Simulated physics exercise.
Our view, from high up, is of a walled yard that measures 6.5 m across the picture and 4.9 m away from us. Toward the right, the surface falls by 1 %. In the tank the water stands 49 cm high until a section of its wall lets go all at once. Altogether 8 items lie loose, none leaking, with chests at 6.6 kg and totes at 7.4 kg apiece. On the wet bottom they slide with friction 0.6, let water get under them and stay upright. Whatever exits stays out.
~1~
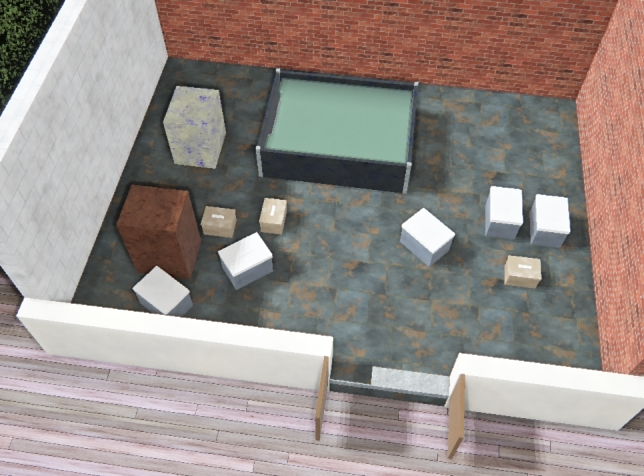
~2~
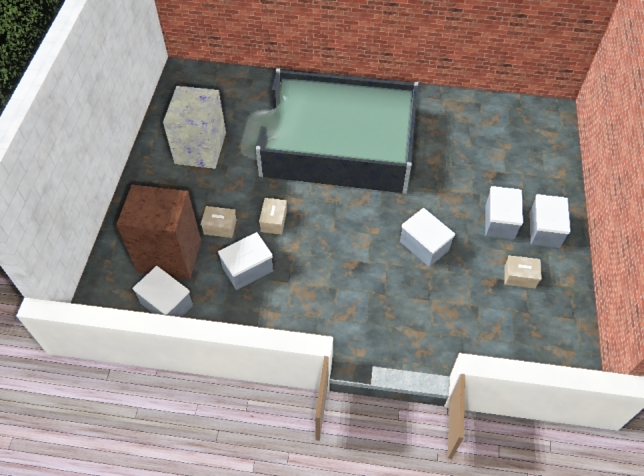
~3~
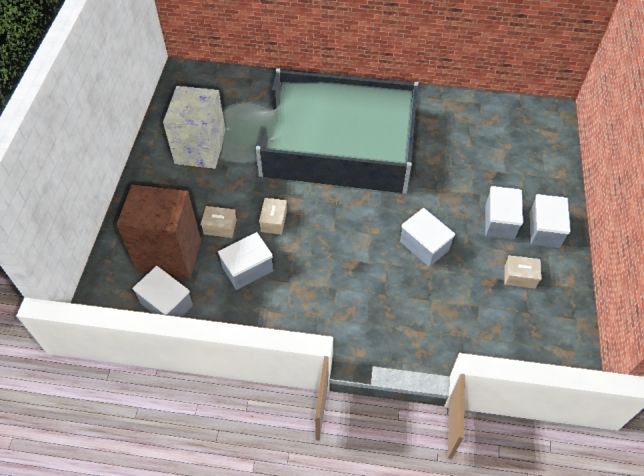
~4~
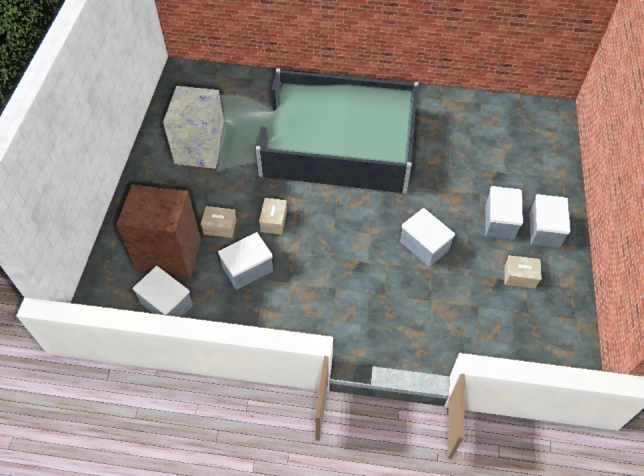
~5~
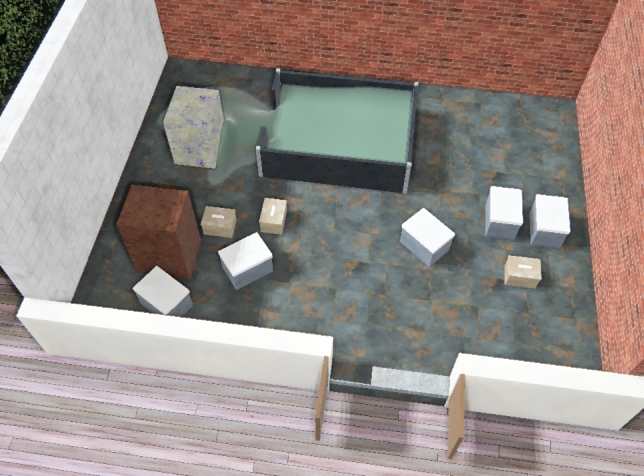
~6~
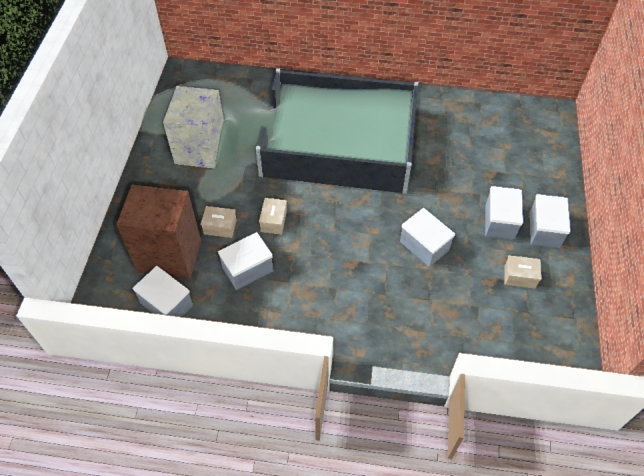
The footage shows a brick-and-white-walled yard with scattered boxes and a dark-sided tank of green water; water flows out through the tank's left side, reaches a speckled block and spreads around it, while the boxes stay still.
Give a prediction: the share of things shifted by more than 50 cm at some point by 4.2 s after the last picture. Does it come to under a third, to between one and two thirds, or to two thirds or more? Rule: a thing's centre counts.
It does not reach a third.
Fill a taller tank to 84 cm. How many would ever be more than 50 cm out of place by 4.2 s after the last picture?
The answer would then be 4.
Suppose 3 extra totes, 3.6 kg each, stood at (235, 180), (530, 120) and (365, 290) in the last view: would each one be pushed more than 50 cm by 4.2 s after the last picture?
In turn: More, short of it, less.
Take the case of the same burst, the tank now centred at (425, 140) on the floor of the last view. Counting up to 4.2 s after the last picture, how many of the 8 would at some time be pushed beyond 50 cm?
The answer would then be 2.
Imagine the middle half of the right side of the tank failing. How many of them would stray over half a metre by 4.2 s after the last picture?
In that case the number is 3.
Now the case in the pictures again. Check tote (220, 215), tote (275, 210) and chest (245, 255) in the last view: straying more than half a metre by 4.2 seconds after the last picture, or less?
Taking them in turn, the answers are greater, smaller and greater.
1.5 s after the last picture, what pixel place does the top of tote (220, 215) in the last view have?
My estimate: Around (218, 252).
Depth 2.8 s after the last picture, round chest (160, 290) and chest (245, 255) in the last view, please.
I'd put it at 2 cm and 6 cm respectively.
Then, 0.4 s after the last picture 0 of 8 are over 50 cm from their spots; 0 afloat.
Then, 1.5 s after the last picture 1 of 8 are over 50 cm from their spots; 0 afloat.
Then, 2.8 s after the last picture 2 of 8 are over 50 cm from their spots; 1 afloat.
Then, 4.2 s after the last picture 2 of 8 are over 50 cm from their spots, and 2 have been at some point; 2 afloat.
